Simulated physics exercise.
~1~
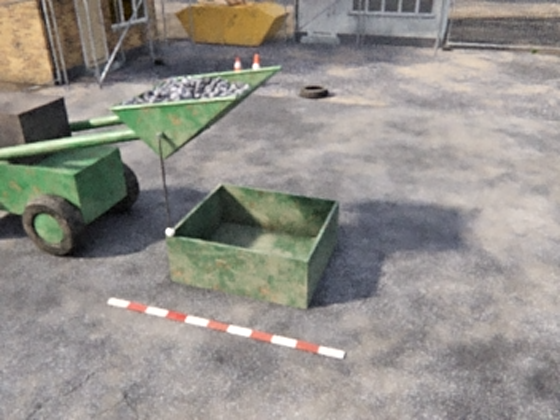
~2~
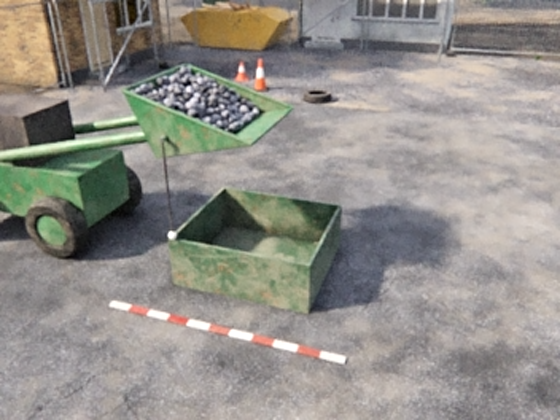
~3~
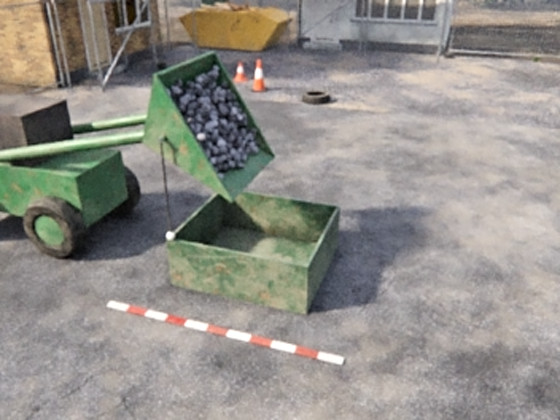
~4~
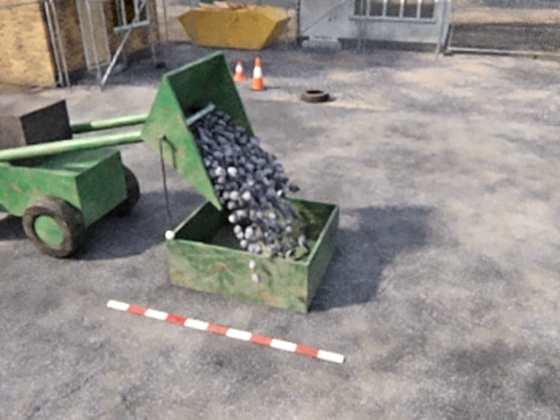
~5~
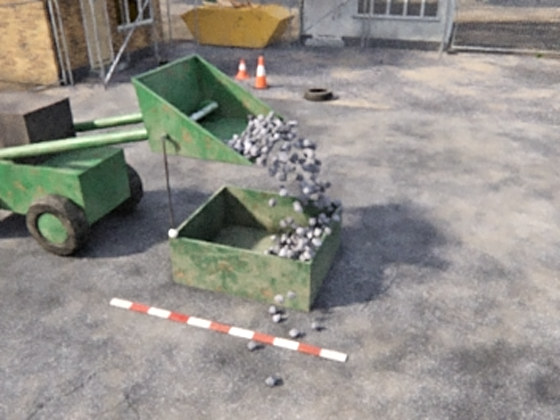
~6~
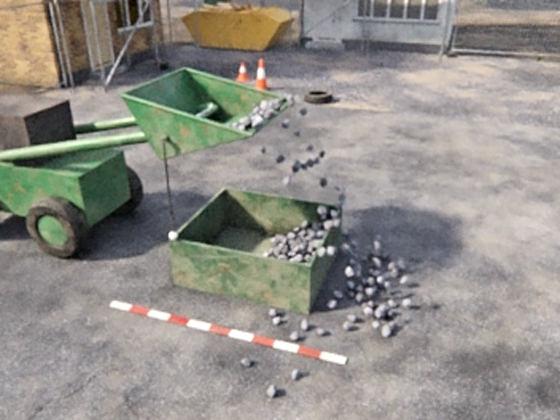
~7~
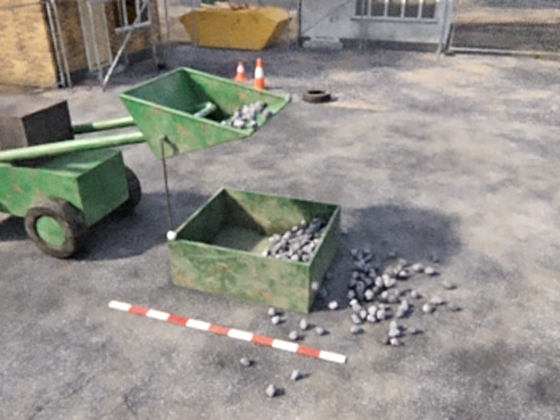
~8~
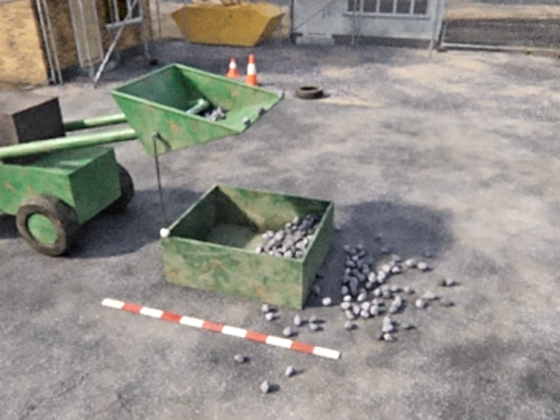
The video shows a green wheeled loader tipping its bucket of grey stones over an open green bin on a paved yard, then tilting it back up. Most stones end in the bin, while some lie scattered on the ground to the right and in front, and a few remain in the bucket.
